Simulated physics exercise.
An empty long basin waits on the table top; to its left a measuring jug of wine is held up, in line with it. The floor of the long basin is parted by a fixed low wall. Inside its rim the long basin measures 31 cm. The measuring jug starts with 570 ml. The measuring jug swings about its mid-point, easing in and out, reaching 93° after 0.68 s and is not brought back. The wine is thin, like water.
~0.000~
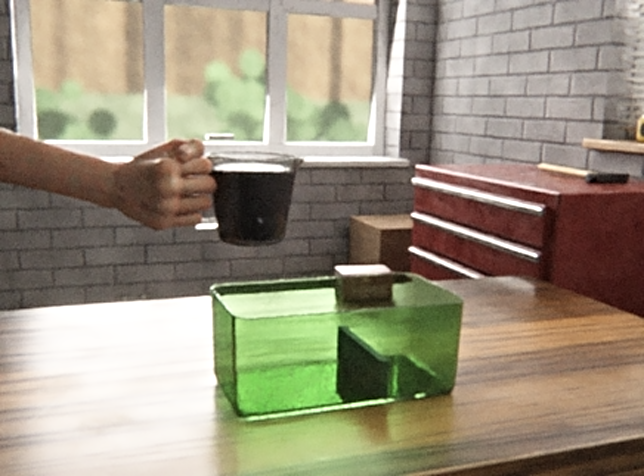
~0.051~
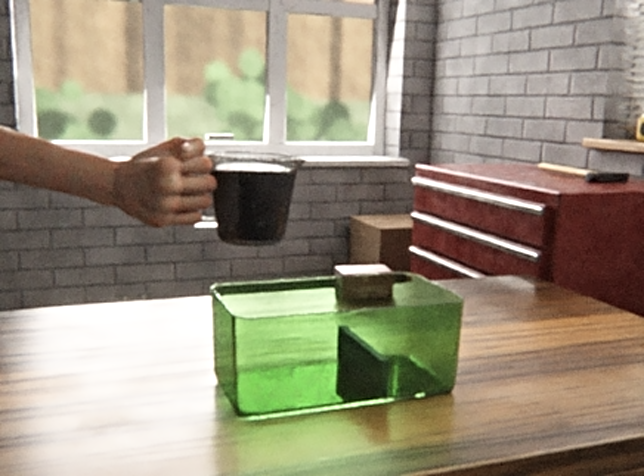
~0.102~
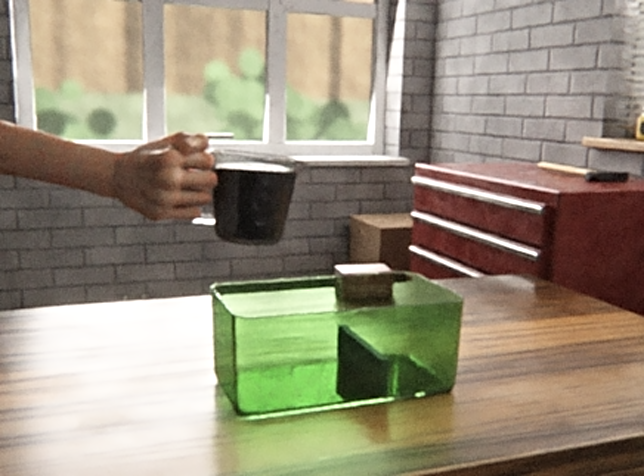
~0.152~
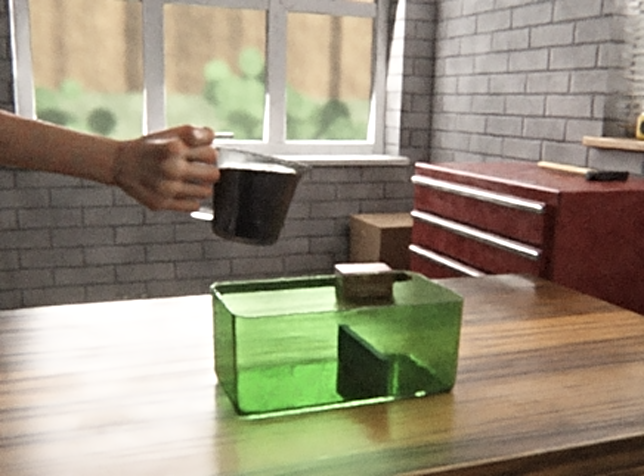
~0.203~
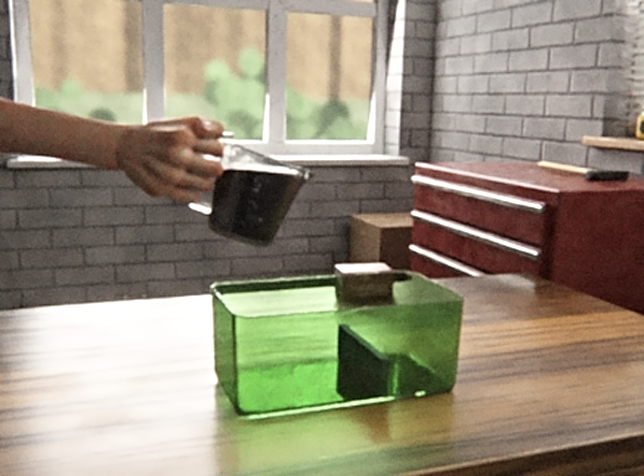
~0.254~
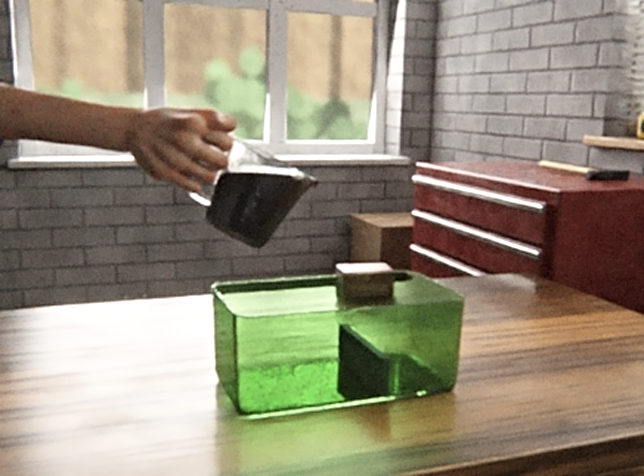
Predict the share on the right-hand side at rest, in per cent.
Roughly 12 per cent is past the wall.
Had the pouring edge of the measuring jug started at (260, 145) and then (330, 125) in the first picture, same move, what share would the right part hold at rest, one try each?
First 5, then 90 per cent.
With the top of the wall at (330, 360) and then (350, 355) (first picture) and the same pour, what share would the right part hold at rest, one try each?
In turn about 90 and 45 per cent.
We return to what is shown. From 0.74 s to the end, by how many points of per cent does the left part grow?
About 28 per cent.
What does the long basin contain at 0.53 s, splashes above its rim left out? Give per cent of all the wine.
About 18 per cent.
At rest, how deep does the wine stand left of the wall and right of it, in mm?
Some 18 mm on the left and 4 mm on the right.
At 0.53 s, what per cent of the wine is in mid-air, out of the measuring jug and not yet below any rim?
About 26 per cent.
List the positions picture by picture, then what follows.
It leans 0°; its right rim is at (305, 157); the wine meets the walls at (211, 169) and (291, 168); the long basin's rim runs from (222, 303) to (438, 287); the wall's top is at (361, 342), in the first picture.
It leans 1°; its right rim is at (305, 158); the wine meets the walls at (211, 168) and (292, 169), in the second picture.
It leans 5°; its right rim is at (307, 161); the wine meets the walls at (213, 167) and (293, 170), in the third picture.
It leans 11°; its right rim is at (310, 167); the wine meets the walls at (216, 166) and (296, 170), in the fourth picture.
It leans 19°; its right rim is at (313, 175); the wine meets the walls at (219, 171) and (303, 173), in the fifth picture.
It leans 29°; its right rim is at (316, 186); the wine meets the walls at (220, 176) and (312, 178); 1 per cent is over the edge, in the sixth picture.
After 0.53 s the tilt is 83° and 56 per cent is still to pour, 14 is left of the wall and 3 right of it.
After 0.74 s the tilt is 93° and 16 per cent is still to pour, 59 is left of the wall and 10 right of it.
After 0.95 s the tilt is 93° and 3 per cent is still to pour, 81 is left of the wall and 10 right of it.
After 1.18 s the tilt is 93° and 1 per cent is still to pour, 86 is left of the wall and 11 right of it.
In the end 87 per cent lies left of the wall, 12 right of it and 2 outside.
